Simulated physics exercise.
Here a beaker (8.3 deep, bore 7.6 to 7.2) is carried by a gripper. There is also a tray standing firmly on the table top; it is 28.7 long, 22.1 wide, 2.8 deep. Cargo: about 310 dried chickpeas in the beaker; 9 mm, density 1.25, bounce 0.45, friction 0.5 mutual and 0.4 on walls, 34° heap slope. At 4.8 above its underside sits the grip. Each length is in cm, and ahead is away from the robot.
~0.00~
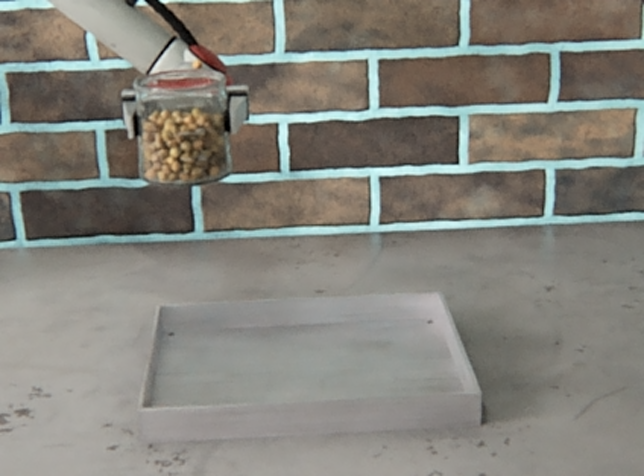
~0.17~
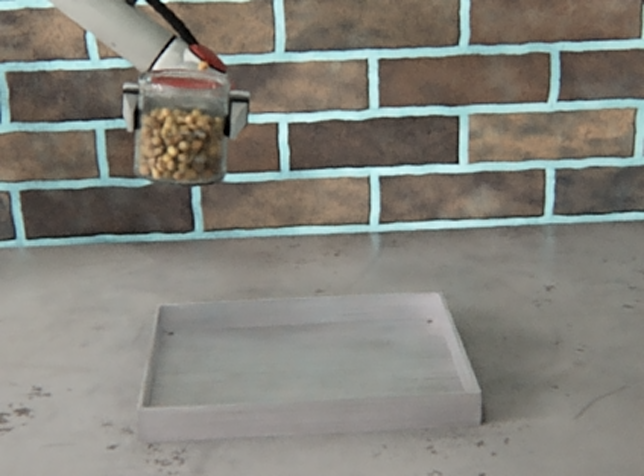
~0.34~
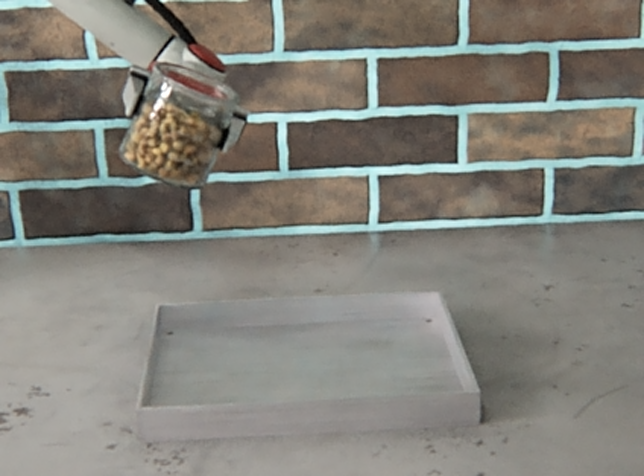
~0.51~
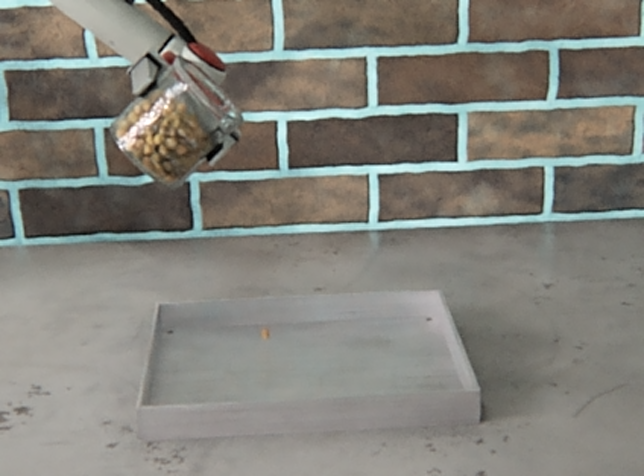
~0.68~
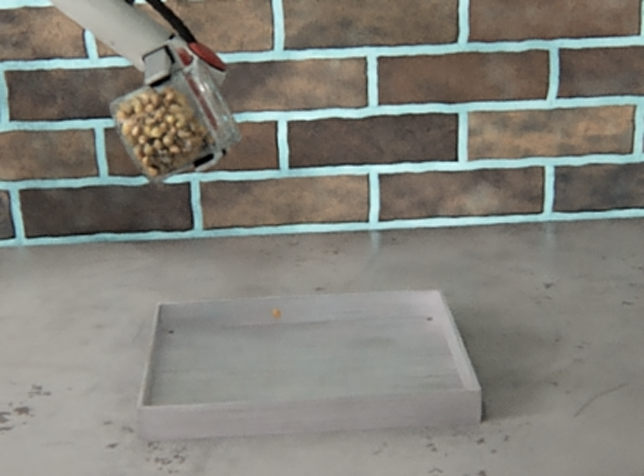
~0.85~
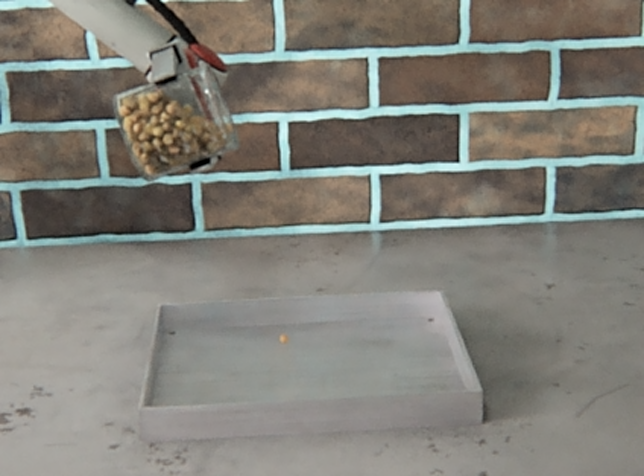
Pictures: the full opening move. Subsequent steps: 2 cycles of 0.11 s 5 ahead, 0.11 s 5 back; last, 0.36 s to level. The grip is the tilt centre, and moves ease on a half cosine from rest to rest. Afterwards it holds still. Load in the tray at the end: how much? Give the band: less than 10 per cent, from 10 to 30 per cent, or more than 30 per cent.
The band is more than 30 per cent.
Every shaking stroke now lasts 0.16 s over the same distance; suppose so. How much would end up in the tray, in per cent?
It would come to around 30 %.
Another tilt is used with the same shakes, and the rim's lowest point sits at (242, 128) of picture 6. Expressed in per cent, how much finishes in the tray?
25 %.
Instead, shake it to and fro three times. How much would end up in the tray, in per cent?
Estimate: Around 65 %.
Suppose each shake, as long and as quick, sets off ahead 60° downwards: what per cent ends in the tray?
Some 10 in a hundred.
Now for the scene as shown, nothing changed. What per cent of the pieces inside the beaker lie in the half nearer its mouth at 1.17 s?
About 35 percent.
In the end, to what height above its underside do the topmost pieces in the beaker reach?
Height at rest: Approx. 4.5 cm.
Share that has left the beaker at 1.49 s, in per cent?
Roughly 60 percent.
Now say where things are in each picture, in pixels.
The first frame shows beaker middle at (183, 129), level; upper third of the load around (183, 126), from x 145 to 225, top at y 65; 307 in the beaker.
The second frame shows beaker middle at (182, 128), tilted 7° forward; upper third of the load around (179, 125), from x 145 to 220, top at y 65.
The third frame shows beaker middle at (179, 127), tilted 25° forward; upper third of the load around (169, 123), from x 130 to 225, top at y 100; 306 in the beaker, 1 in flight or on a rim.
The fourth frame shows beaker middle at (176, 124), tilted 47° forward; upper third of the load around (161, 116), from x 125 to 265, top at y 95; 306 in the beaker, 1 in the tray.
The fifth frame shows beaker middle at (175, 123), tilted 65° forward; upper third of the load around (157, 111), from x 125 to 275, top at y 90; 306 in the beaker, 1 in the tray.
The sixth frame shows beaker middle at (176, 123), tilted 72° forward; upper third of the load around (154, 113), from x 125 to 285, top at y 95; 306 in the beaker, 1 in the tray.
After 1.17 s, tilted 72° forward, highest piece 27 above the table; 203 in the beaker, 8 in the tray, 96 in flight or on a rim.
After 1.49 s, tilted 30° forward, highest piece 27 above the table; 170 in the tray, 126 in the beaker, 5 on the table or floor, 6 in flight or on a rim.
After 1.85 s, level, highest piece 25 above the table; 174 in the tray, 126 in the beaker, 7 on the table or floor.
After 2.90 s, level, highest piece 25 above the table; 174 in the tray, 126 in the beaker, 7 on the table or floor.
At rest, 174 in the tray, 126 in the beaker, 7 on the table or floor. That is 57 % in the tray.
